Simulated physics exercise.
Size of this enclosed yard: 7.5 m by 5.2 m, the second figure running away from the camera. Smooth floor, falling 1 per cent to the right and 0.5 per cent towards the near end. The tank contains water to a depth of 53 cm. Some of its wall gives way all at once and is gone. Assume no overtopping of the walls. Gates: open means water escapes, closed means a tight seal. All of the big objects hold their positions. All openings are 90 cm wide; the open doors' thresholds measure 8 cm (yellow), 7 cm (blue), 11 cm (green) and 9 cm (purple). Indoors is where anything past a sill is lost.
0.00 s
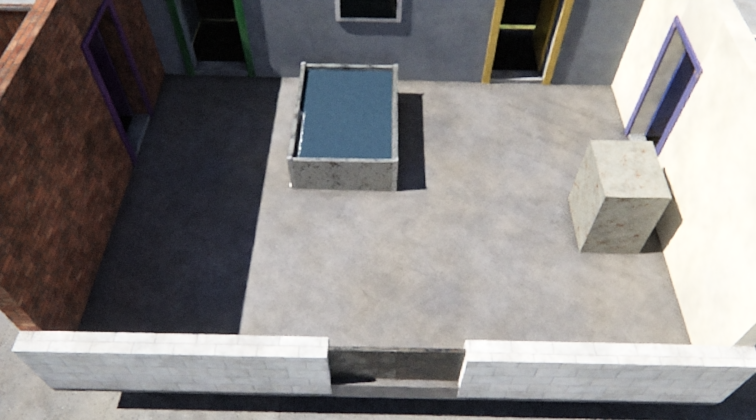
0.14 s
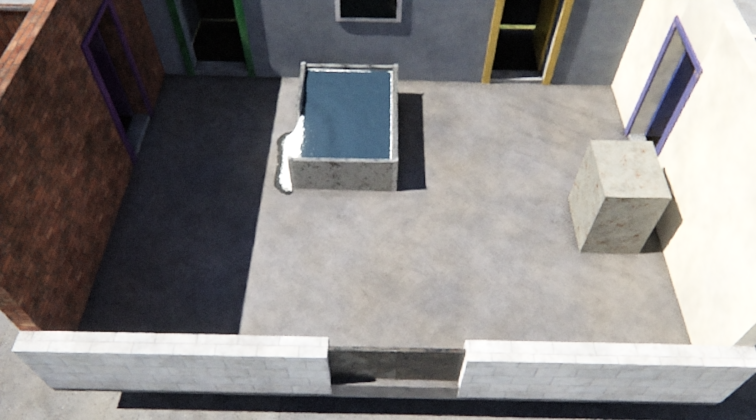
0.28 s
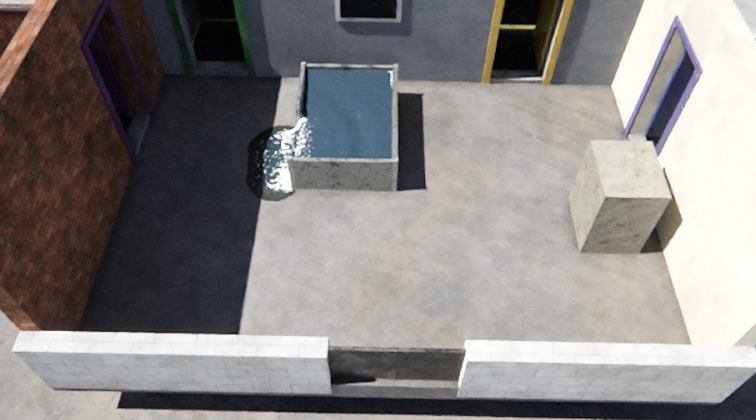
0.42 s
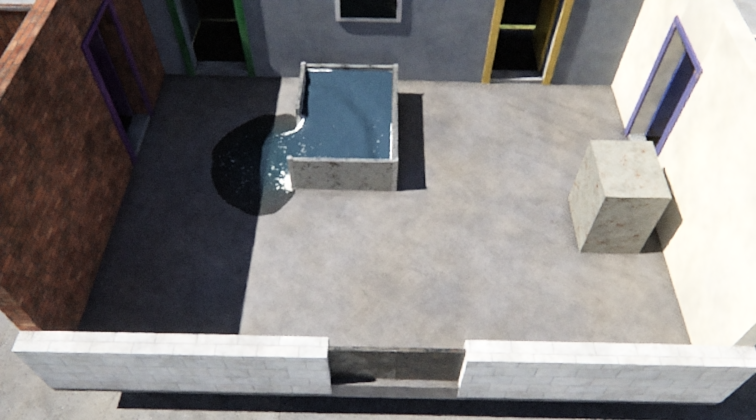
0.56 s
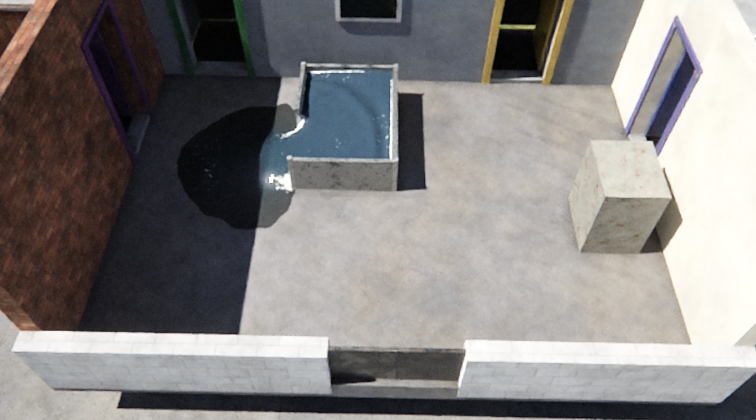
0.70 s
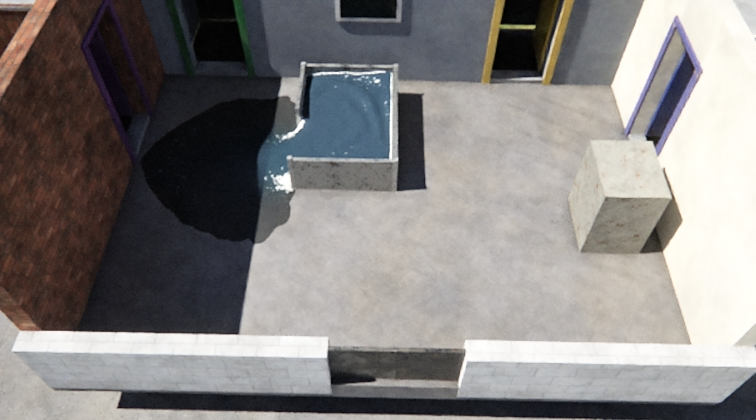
To begin with, still blue water fills a rectangular stone tank in a walled yard, with a pale block standing at right. Part of the tank's left side disappears and water gushes out in a white, foamy burst. It spreads leftward in a widening dark pool across the shaded floor, while ripples cross the tank.
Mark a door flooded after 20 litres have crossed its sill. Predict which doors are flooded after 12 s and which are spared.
The yellow door is spared, the blue door is spared, the green door is spared, the purple door is flooded.
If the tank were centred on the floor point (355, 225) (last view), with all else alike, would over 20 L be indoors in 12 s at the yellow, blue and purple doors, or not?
At the yellow door the limit is not exceeded, at the blue door not exceeded, at the purple door not exceeded.
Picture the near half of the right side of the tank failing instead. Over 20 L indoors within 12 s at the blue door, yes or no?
At the blue door the limit is exceeded.
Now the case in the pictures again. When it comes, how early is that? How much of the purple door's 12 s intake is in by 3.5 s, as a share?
Share: ~ 90 %.
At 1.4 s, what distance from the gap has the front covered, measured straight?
That comes to near 3.0 m out.
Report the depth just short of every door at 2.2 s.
Measured in centimetres, the yellow door gives 0, the blue door 0, the green door 5 and the purple door 20.
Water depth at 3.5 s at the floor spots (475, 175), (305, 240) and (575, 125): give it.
Close to 0, 0 and 0 centimetres.
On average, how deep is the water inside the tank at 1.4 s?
The average depth is around 34 cm.
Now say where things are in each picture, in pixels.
The first frame shows still water, 53 cm deep, in the tank at (346, 114).
In the second frame, the front is at (285, 188), 0.6 m from the gap at (298, 152); 0.2 m2 of floor is under water; 53 cm left at the back of the tank.
In the third frame, water pours out at (299, 154) and has run 0.8 m, to (260, 191); typically 9 cm deep outside, 53 cm at the tank's back.
In the fourth frame, water pours out at (299, 155) and has run 1.2 m, to (220, 150); typically 7 cm deep outside, 52 cm at the tank's back.
In the fifth frame, water pours out at (299, 154) and has run 1.7 m, to (183, 167); typically 5 cm deep outside, 46 cm at the tank's back.
In the sixth frame, the front is at (148, 163), 2.3 m from the gap at (299, 154); 3.9 m2 of floor is under water; 45 cm left at the back of the tank.
After 1.4 s water covers 20 % of the floor and is deepest (28 cm) near (292, 170); yellow door not reached, blue door not reached, green door 1 cm at the sill, 0 L in, purple door 18 cm at the sill, 18 L in.
After 2.2 s water covers 25 % of the floor and is deepest (29 cm) near (69, 358); yellow door not reached, blue door not reached, green door 5 cm at the sill, 0 L in, purple door 20 cm at the sill, 67 L in.
After 3.5 s water covers 35 % of the floor and is deepest (19 cm) near (69, 358); yellow door not reached, blue door not reached, green door 8 cm at the sill, 0 L in, purple door 14 cm at the sill, 107 L in.
After 7.0 s water covers 70 % of the floor and is deepest (10 cm) near (114, 359); yellow door 2 cm at the sill, 0 L in, blue door not reached, green door 5 cm at the sill, 0 L in, purple door 7 cm at the sill, 119 L in.
After 12.0 s water covers 85 % of the floor and is deepest (10 cm) near (673, 374); yellow door 1 cm at the sill, 0 L in, blue door 6 cm at the sill, 0 L in, green door 2 cm at the sill, 0 L in, purple door 2 cm at the sill, 119 L in.
